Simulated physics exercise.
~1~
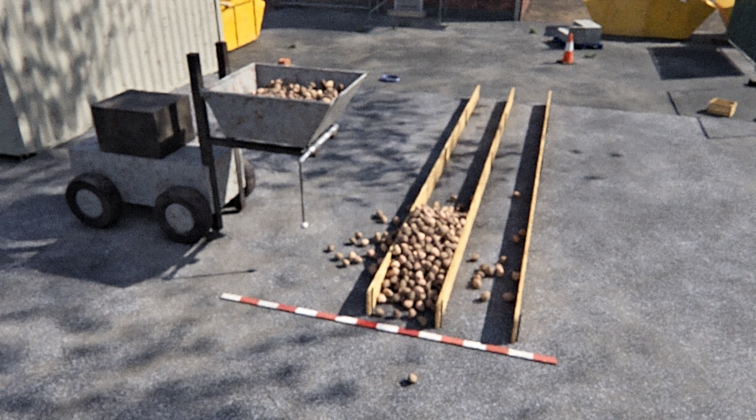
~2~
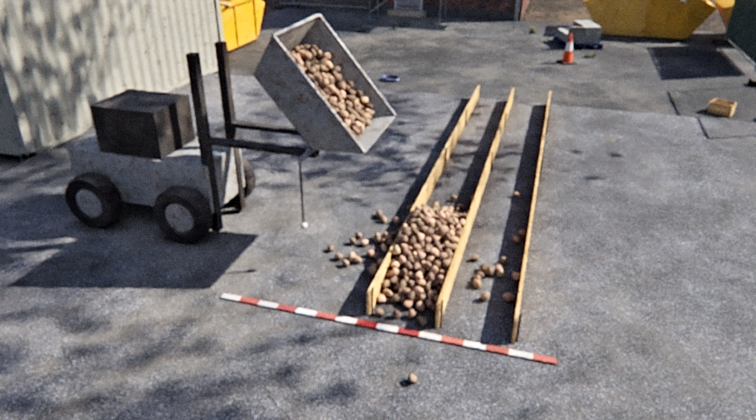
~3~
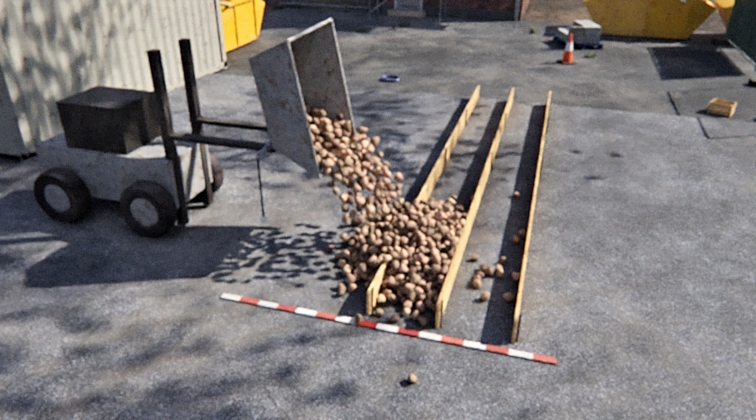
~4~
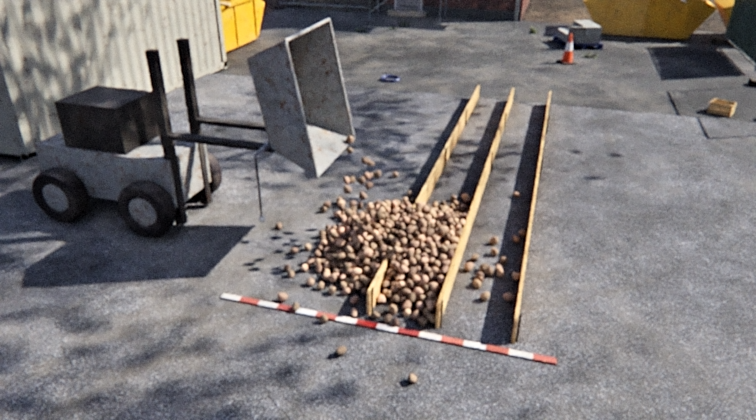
A grey forklift-like machine with a dark block on top stands at the left of a paved yard, seen from above, holding a pale skip of brown cobbles. Three yellowish planks run away to its right, with cobbles already heaped between the nearer two, and a red-and-white staff lies in front. The skip tilts steeply towards the planks. The machine then draws back slightly left as stones pour out, piling up mostly short of the planks. Finally the skip hangs steeply tipped and nearly empty above a broad heap spread around the nearest plank.
